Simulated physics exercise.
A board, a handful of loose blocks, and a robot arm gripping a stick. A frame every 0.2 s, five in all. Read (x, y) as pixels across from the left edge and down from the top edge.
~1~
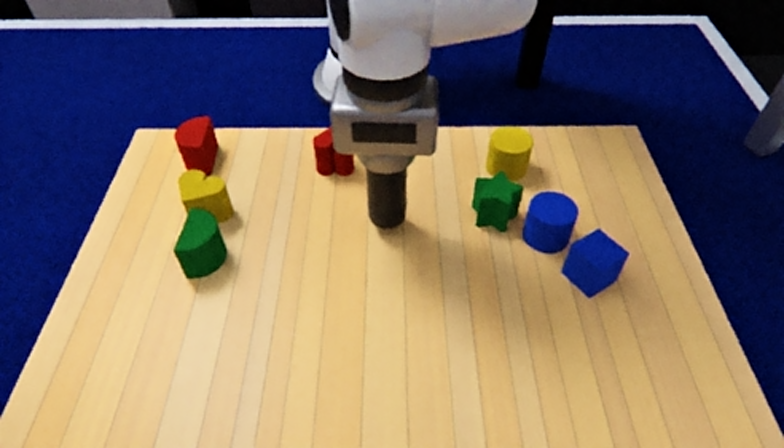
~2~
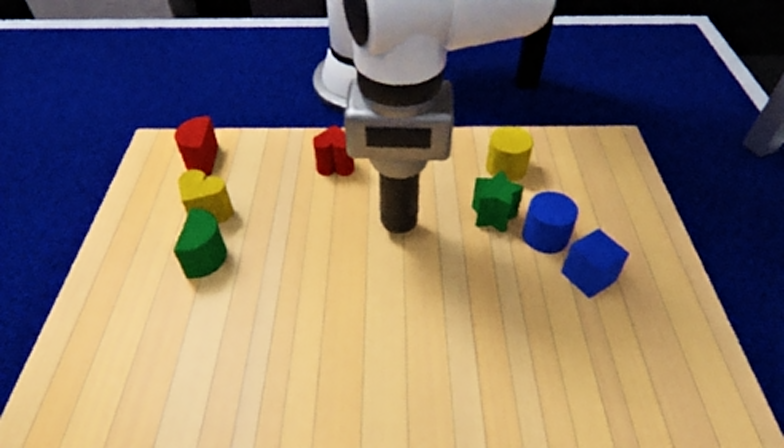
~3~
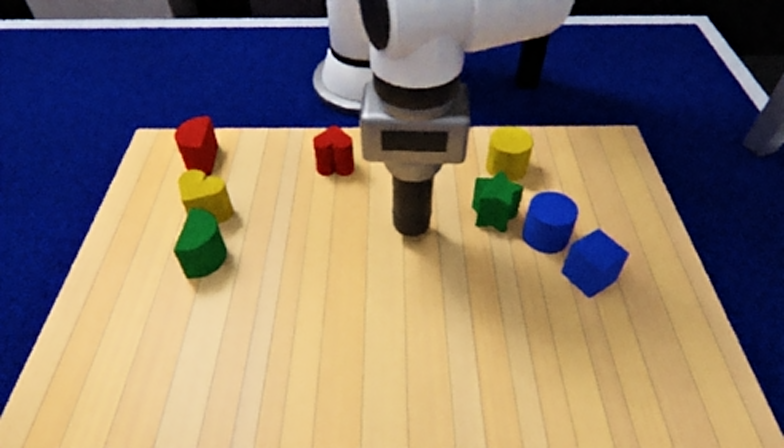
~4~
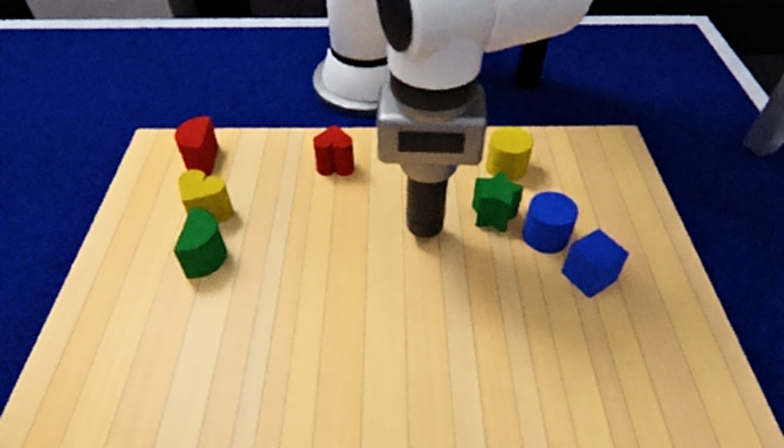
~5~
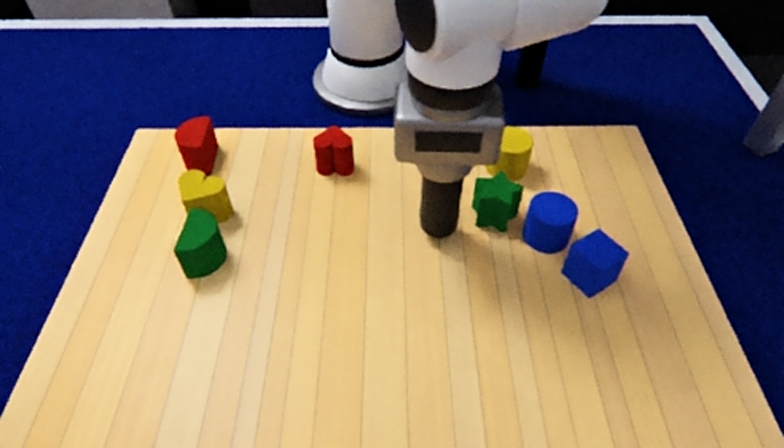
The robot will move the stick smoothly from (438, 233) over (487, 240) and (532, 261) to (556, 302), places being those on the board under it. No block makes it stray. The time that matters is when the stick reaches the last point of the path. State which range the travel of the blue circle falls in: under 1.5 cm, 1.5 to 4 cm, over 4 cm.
Range: Under 1.5 cm.
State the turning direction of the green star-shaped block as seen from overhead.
Spin direction: Counter-clockwise.
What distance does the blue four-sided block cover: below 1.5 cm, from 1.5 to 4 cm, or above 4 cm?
The smallest band: Under 1.5 cm.
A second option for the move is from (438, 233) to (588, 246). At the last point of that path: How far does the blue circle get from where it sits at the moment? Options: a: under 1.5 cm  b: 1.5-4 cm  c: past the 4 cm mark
The one that fits is c, past the 4 cm mark.
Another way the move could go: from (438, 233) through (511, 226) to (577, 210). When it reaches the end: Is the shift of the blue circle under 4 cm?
Answer: No.
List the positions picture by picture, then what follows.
In the first frame, tip of the stick at (387, 216), middles of tops, green star-shaped block at (499, 187), blue circle at (554, 207), blue four-sided block at (601, 249).
In the second frame, stick at (399, 220), nothing pushed.
In the third frame, stick at (412, 224), nothing pushed.
In the fourth frame, stick at (425, 225), nothing pushed.
In the fifth frame, stick at (439, 224), green star-shaped block at (499, 187), blue circle at (554, 207), blue four-sided block at (601, 249).
What follows on the original path. One third of the way, stick at (490, 232); green star-shaped block at (511, 183), turned 30° anticlockwise.
Two thirds of the way, stick at (535, 253); green star-shaped block at (514, 183), turned 45° anticlockwise; blue circle at (567, 209).
At the end, stick at (559, 294); green star-shaped block at (514, 183), turned 45° anticlockwise; blue circle at (567, 209); blue four-sided block unmoved.
